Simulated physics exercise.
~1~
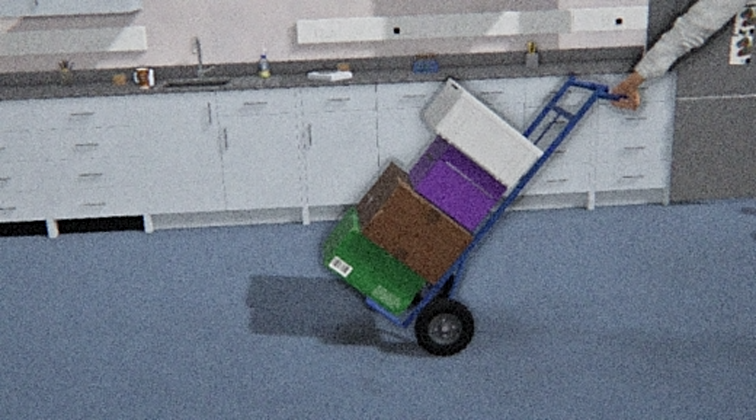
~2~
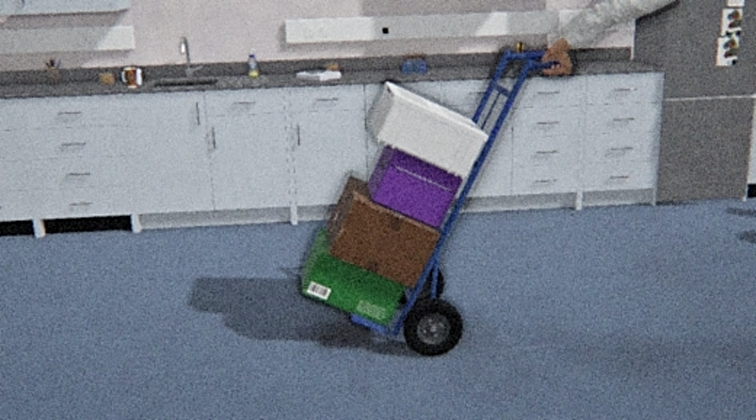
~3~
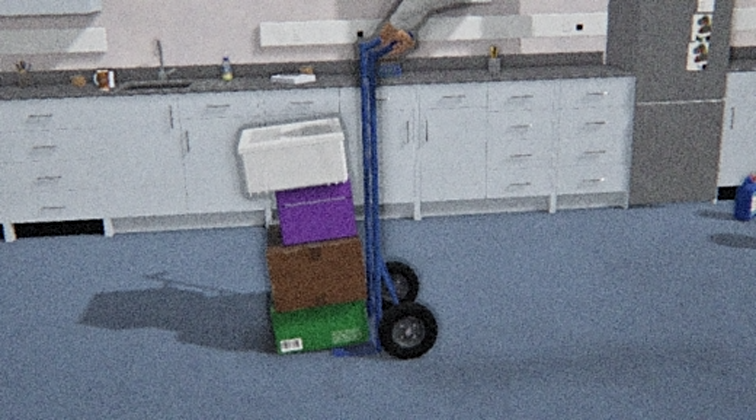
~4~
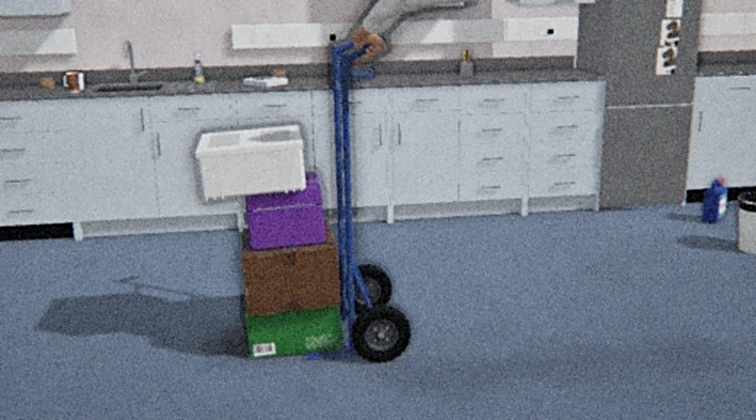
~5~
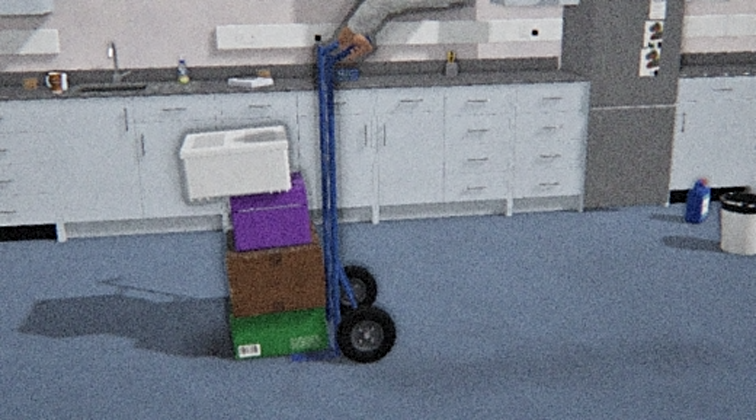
At first, a hand holds a blue sack truck tilted back to the right in a kitchen, its stack leaning with it, a green parcel at the bottom, then a brown box, a purple toolbox and a white tote on top. The hand swings the truck up toward the left, and the load turns with it. The truck comes upright, and its base meets the blue floor. The white tote shifts left, sticking out past the toolbox beneath it. The hand keeps hold of the handle while the view pans slightly right. At the end, all four items remain stacked, the tote overhanging but not fallen.
